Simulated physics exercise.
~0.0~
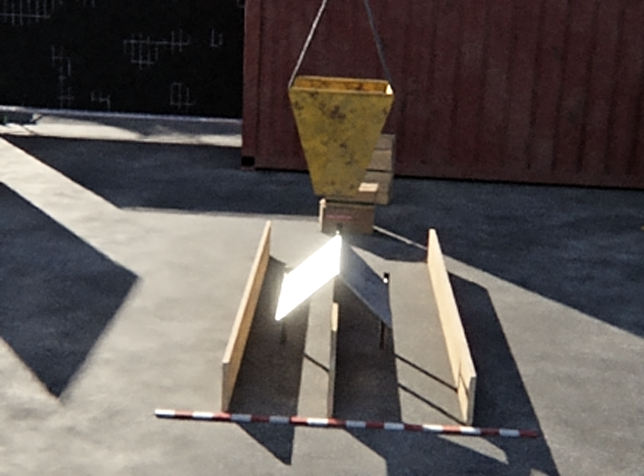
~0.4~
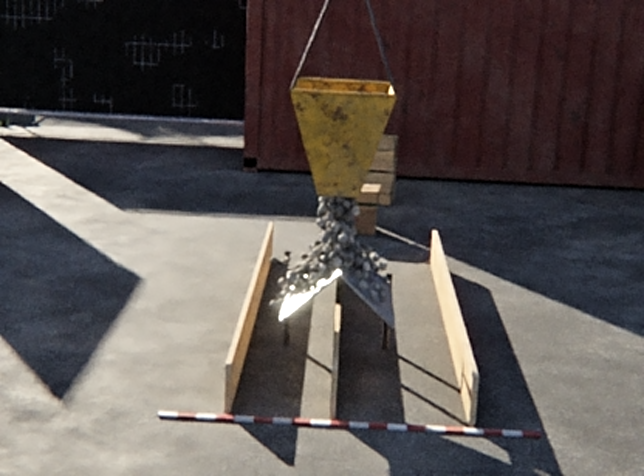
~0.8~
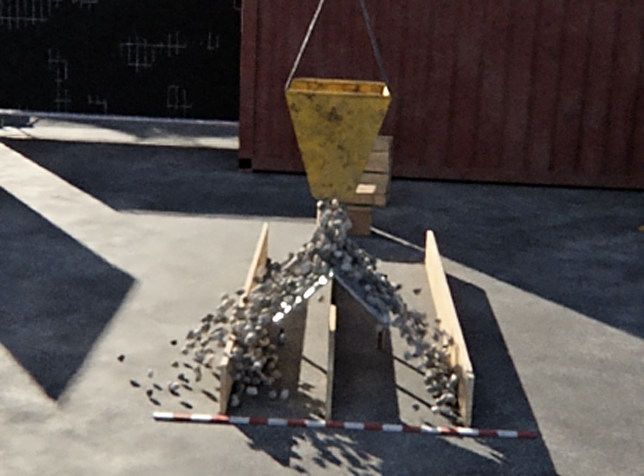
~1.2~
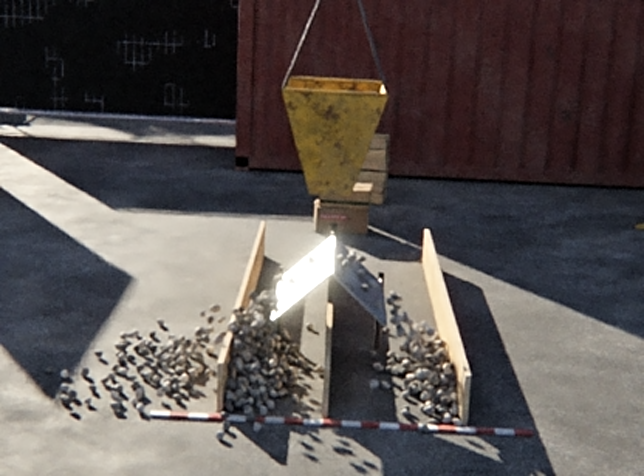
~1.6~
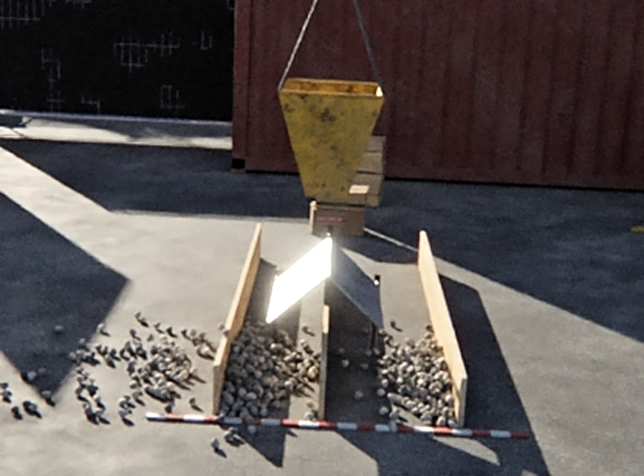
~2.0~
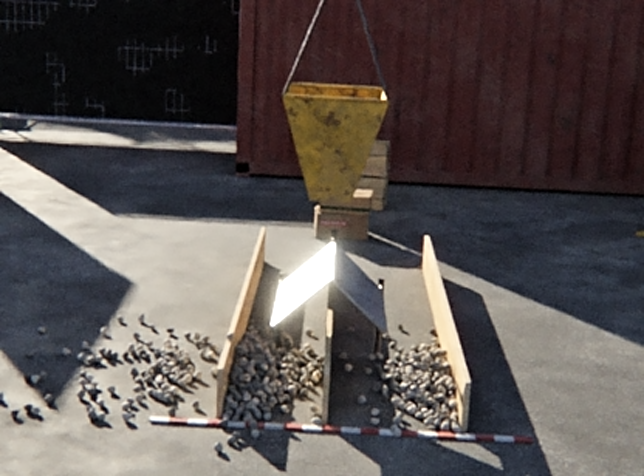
A yellow skip hanging above a peaked metal ramp dropped a load of rounded stones, which split down both slopes between wooden boards. About half settled in the left bay, fewer in the right, and some spilled over the left board onto the ground.
